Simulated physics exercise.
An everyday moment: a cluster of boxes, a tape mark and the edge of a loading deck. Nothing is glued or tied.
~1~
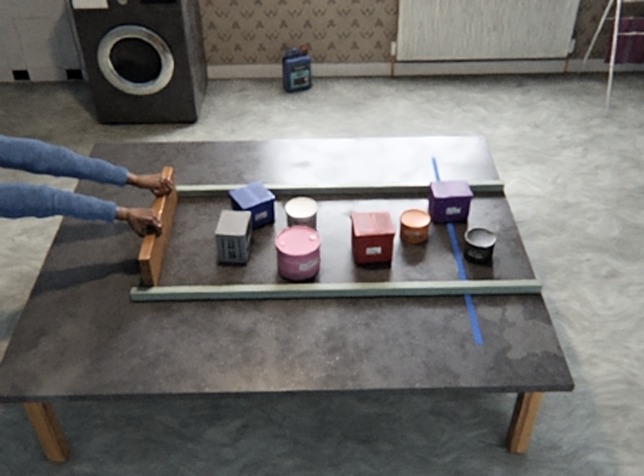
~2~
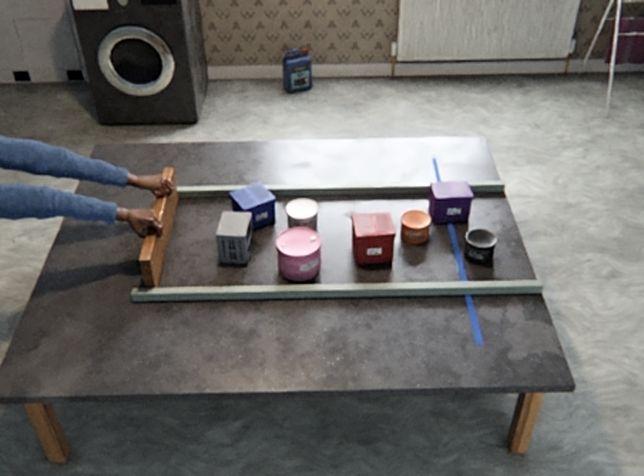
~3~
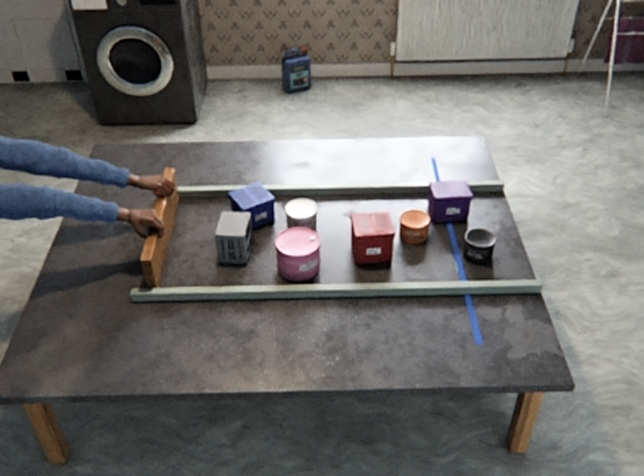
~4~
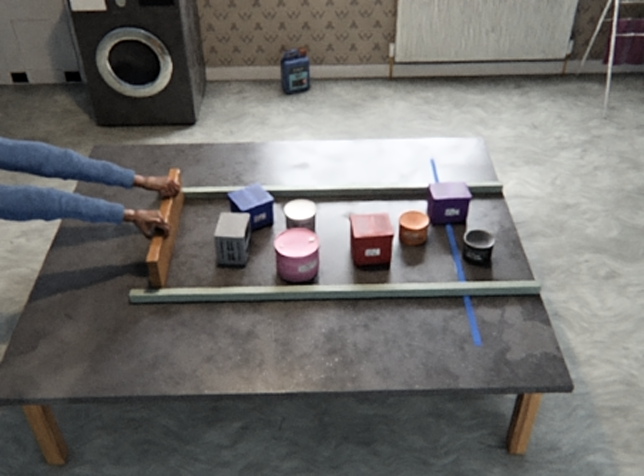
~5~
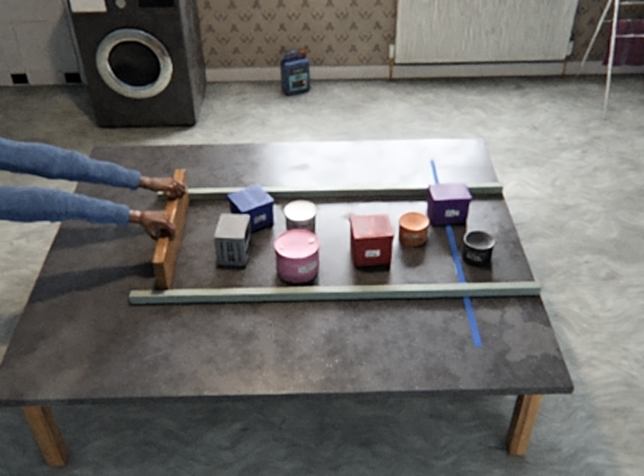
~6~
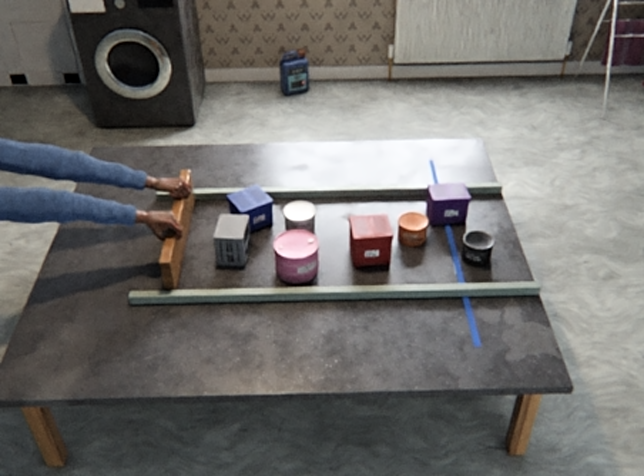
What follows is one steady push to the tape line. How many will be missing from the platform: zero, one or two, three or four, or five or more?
The number that fall off is one or two.
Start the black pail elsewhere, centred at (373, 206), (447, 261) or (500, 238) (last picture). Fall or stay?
The black pail stays on; does not fall; goes over.
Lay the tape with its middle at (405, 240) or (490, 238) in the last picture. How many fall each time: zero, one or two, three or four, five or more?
One after another: None; more than four.
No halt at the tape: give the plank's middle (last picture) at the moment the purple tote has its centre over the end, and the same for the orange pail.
For the purple tote at (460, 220), for the orange pail at (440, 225).
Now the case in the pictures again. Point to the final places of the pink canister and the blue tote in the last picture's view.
The pink canister at (483, 262), the blue tote at (464, 205).
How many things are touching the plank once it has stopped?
3 of them.
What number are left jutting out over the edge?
It comes to 2.
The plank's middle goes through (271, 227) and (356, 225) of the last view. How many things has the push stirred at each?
First 4, then 6.
Soon after, none off yet; black pail at rest near (477, 249); purple tote at rest near (447, 204); orange pail at rest near (412, 229).
Then, none off yet; black pail at rest near (477, 249); purple tote at rest near (447, 204); orange pail moved about its own width near (435, 228).
At rest, the number that fall off is one or two; fallen, orange pail and black pail.
